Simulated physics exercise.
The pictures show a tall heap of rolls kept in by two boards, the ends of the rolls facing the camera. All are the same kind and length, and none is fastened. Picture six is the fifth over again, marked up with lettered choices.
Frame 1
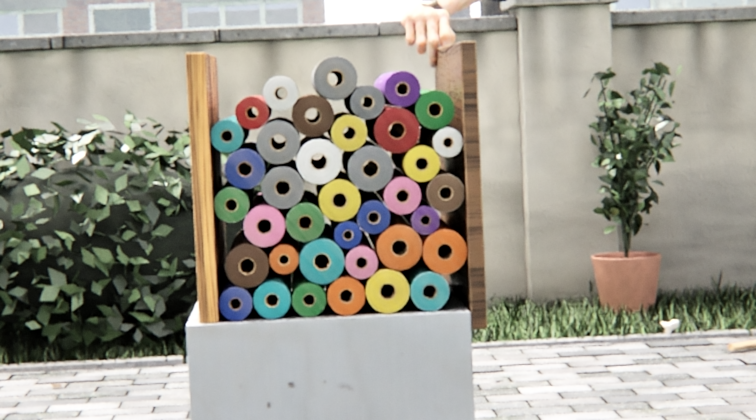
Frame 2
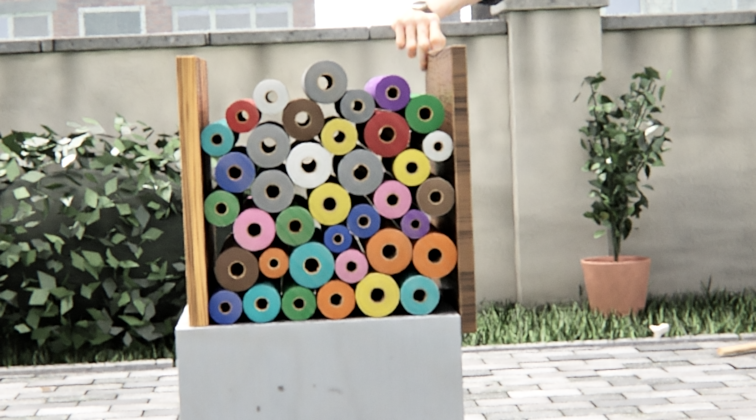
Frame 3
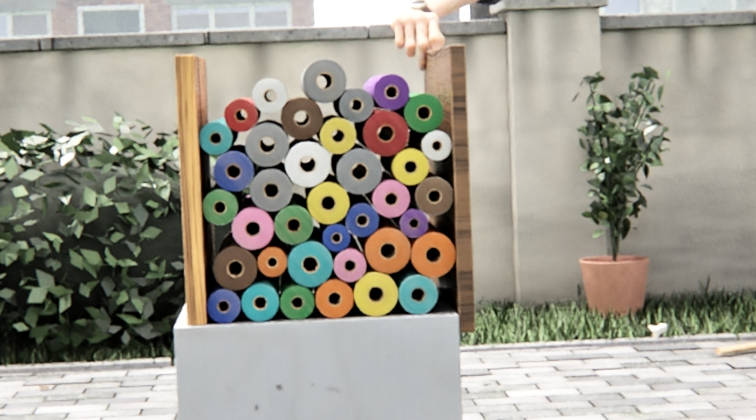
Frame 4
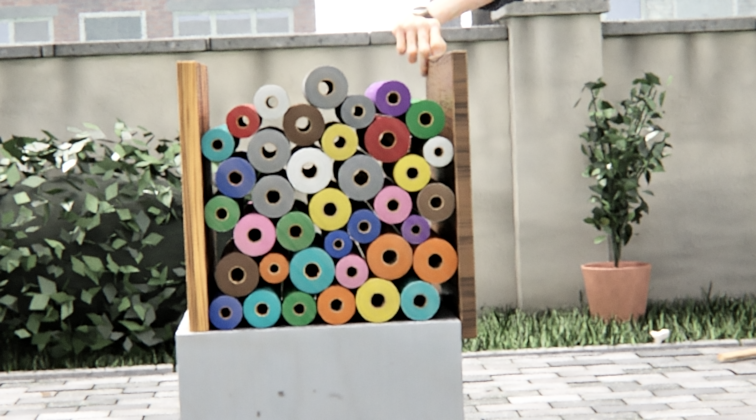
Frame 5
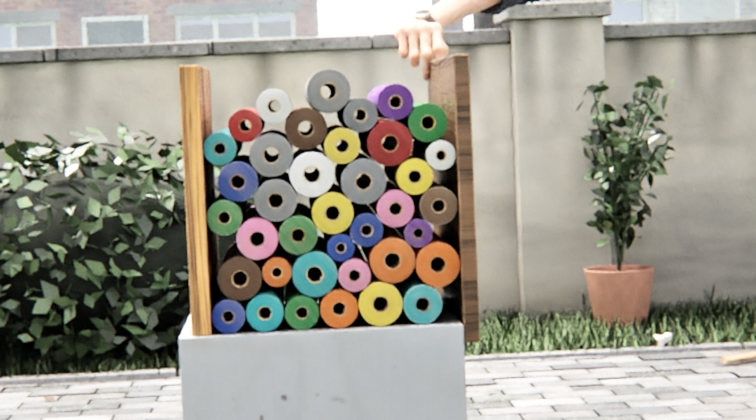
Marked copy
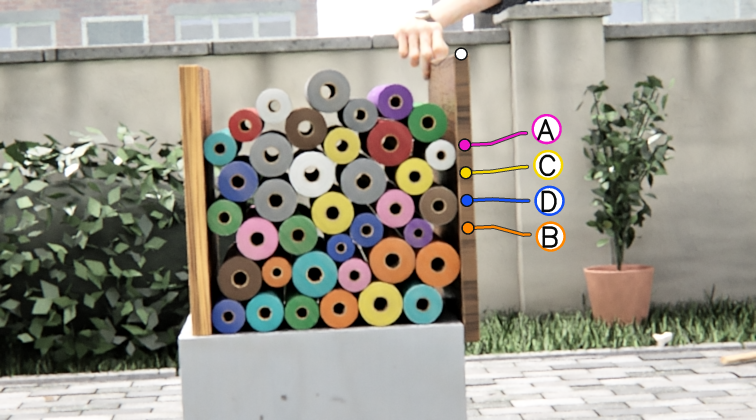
We see a tall heap of colourful rolls stacked between two upright boards on a pale block, a hand resting on top of the right board. The view shifts slightly while the rolls and boards show little or no movement.
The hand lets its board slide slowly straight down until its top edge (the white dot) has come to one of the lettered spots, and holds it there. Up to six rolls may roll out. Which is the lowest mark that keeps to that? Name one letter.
Stop at B.
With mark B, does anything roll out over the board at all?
Yes.
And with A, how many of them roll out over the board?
With A, none.
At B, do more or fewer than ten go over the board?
Fewer than ten.
On the marked copy, A at (465, 145); B at (468, 228); C at (466, 173); D at (467, 201); the white dot at (461, 54).
With B. Early on, top of the board (455, 129).
Further on, top of the board (459, 211).
At the end, top of the board (459, 228), three out over the board.
As for the rest, A none out over the board; C none out over the board; D two out over the board.
